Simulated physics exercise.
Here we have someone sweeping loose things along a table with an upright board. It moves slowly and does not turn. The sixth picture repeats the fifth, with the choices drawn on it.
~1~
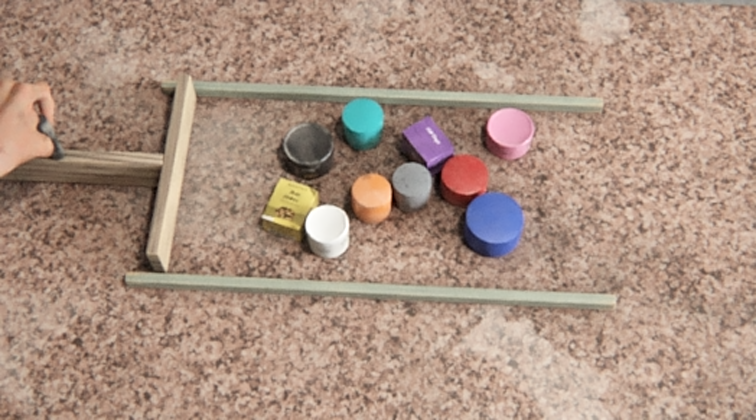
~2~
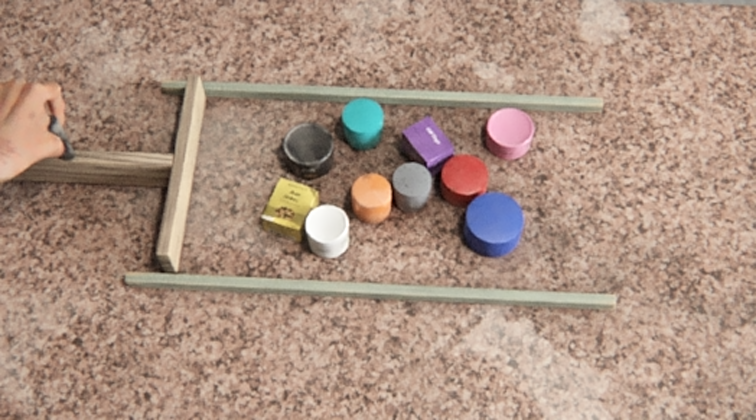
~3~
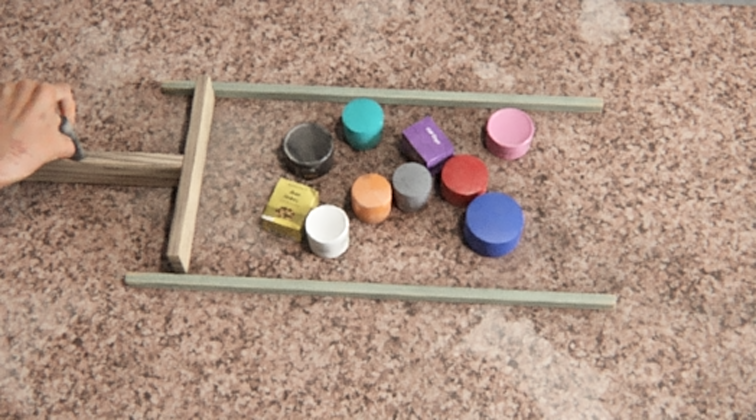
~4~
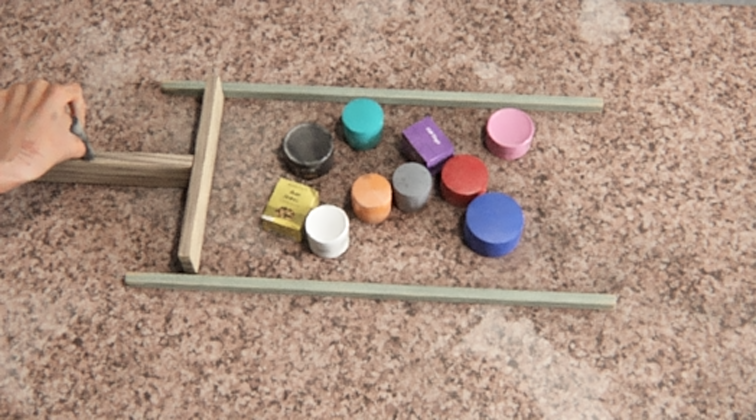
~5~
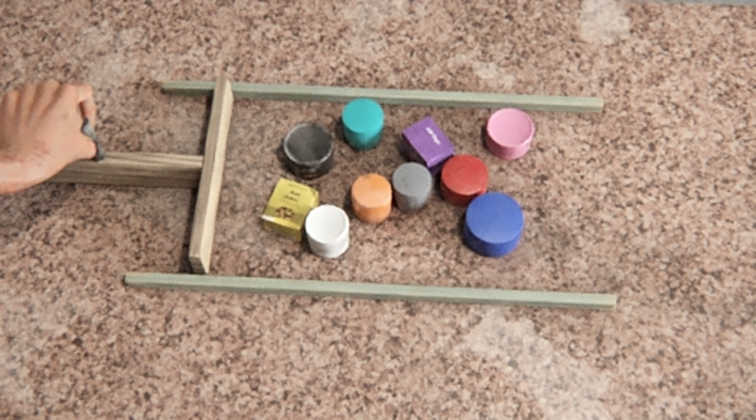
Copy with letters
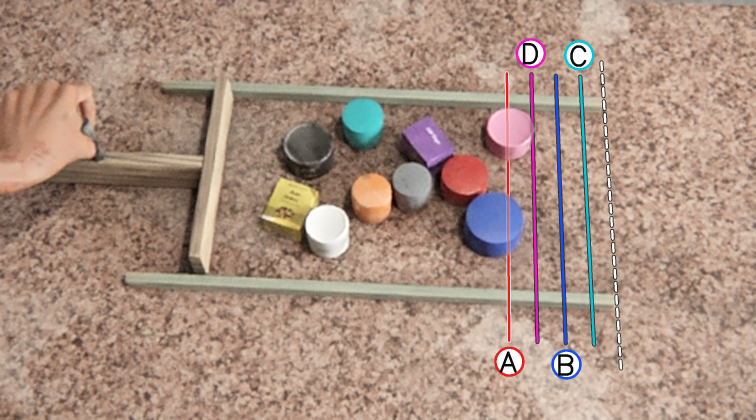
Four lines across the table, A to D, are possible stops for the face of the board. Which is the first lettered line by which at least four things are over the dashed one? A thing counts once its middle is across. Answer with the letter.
It can halt at B.
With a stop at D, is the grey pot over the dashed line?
By then, no.
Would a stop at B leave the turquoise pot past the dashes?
No.
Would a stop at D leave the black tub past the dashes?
No.
On the marked copy, A at (508, 197); B at (560, 200); C at (587, 201); D at (534, 199); the dashed line at (610, 202).
With B. Early on, board (335, 167); pink jar (509, 134); blue tin (494, 225); none across.
Further on, board (461, 173); blue tin (574, 228); red tin (551, 174); none across.
At the end, board (561, 177); blue tin (671, 239); red tin (640, 184); six across.
As for the rest, A gets only one across; C gets seven across, but is farther than needed; D gets only three across.
